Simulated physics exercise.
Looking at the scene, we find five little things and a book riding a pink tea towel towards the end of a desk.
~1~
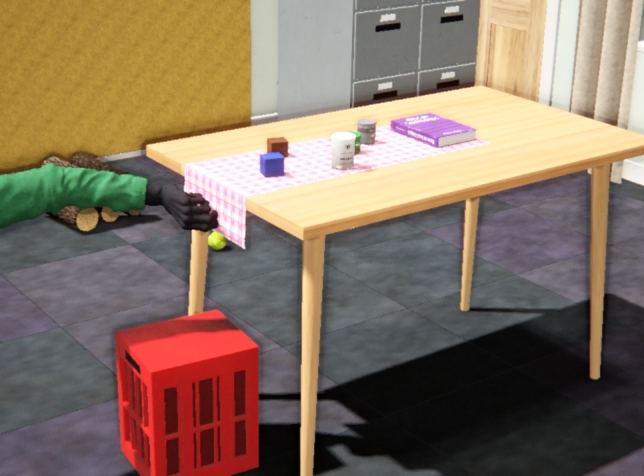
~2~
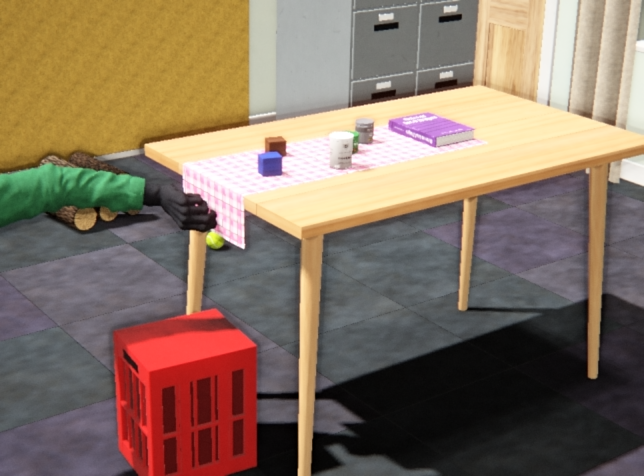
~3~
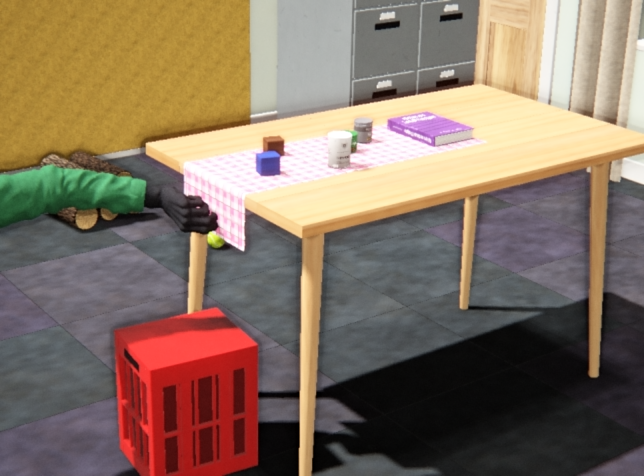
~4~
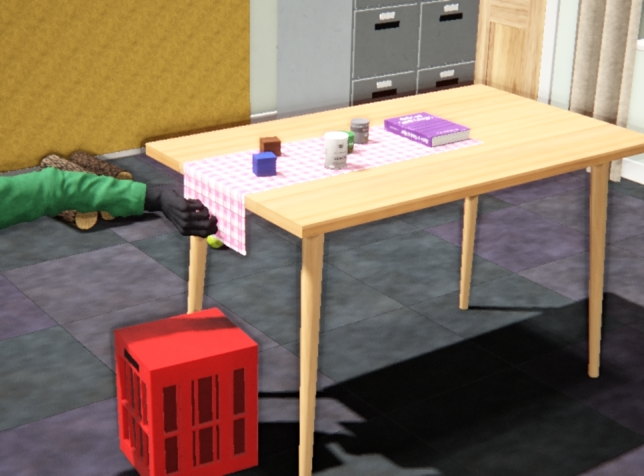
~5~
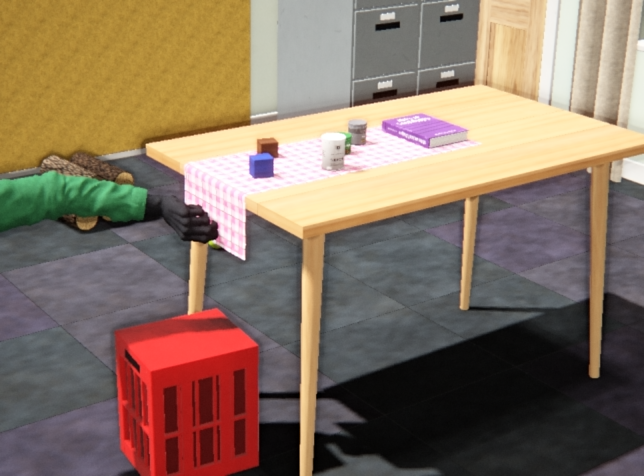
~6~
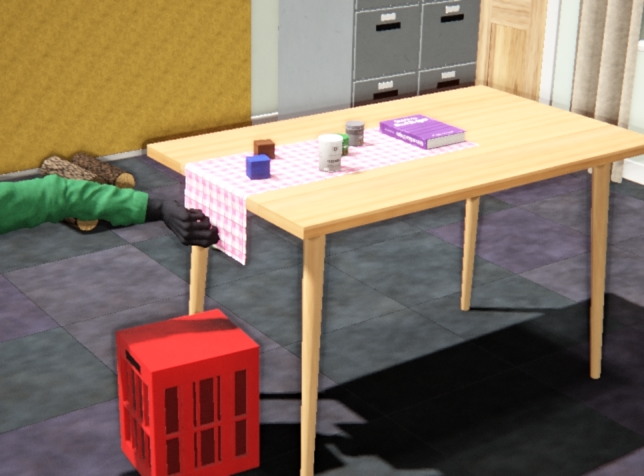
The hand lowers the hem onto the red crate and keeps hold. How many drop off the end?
Gone: Two.
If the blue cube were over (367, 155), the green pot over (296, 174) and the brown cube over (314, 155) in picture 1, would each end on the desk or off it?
Result - the blue cube stays put, the green pot comes off, and the brown cube stays put.
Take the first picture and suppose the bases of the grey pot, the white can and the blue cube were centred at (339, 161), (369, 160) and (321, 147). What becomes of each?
In the end the grey pot is still up there, the white can is still up there and the blue cube is still up there.
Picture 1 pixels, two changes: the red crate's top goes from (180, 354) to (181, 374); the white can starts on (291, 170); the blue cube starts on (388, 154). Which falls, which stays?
White can is gone, blue cube stays.
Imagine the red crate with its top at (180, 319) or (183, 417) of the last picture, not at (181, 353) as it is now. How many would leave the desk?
1 and 4.
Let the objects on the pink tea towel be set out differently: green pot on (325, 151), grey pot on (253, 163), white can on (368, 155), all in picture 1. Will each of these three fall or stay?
Of the three, the green pot stays aloft, the grey pot ends off the top and the white can stays aloft.
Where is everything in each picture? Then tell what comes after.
Hem (245, 249); blue cube (272, 156); brown cube (278, 139); white can (344, 136); green pot (351, 134); grey pot (367, 121); top of the crate (180, 354), in the first frame.
Hem (245, 248); blue cube (270, 155), in the second frame.
Hem (244, 251); brown cube (274, 138), in the third frame.
Hem (245, 255); white can (336, 135); top of the crate (179, 352), in the fourth frame.
Hem (245, 260); green pot (341, 135), in the fifth frame.
Hem (245, 265); blue cube (258, 158); brown cube (264, 142); white can (331, 138); green pot (339, 136); grey pot (355, 123), in the sixth frame.
Soon after, hem near (215, 283); all still up.
Then, hem near (214, 310); blue cube gone.
Further on, hem on the crate; blue cube and brown cube gone.
At rest, hem on the crate; blue cube and brown cube gone. The count of fallen things is two.
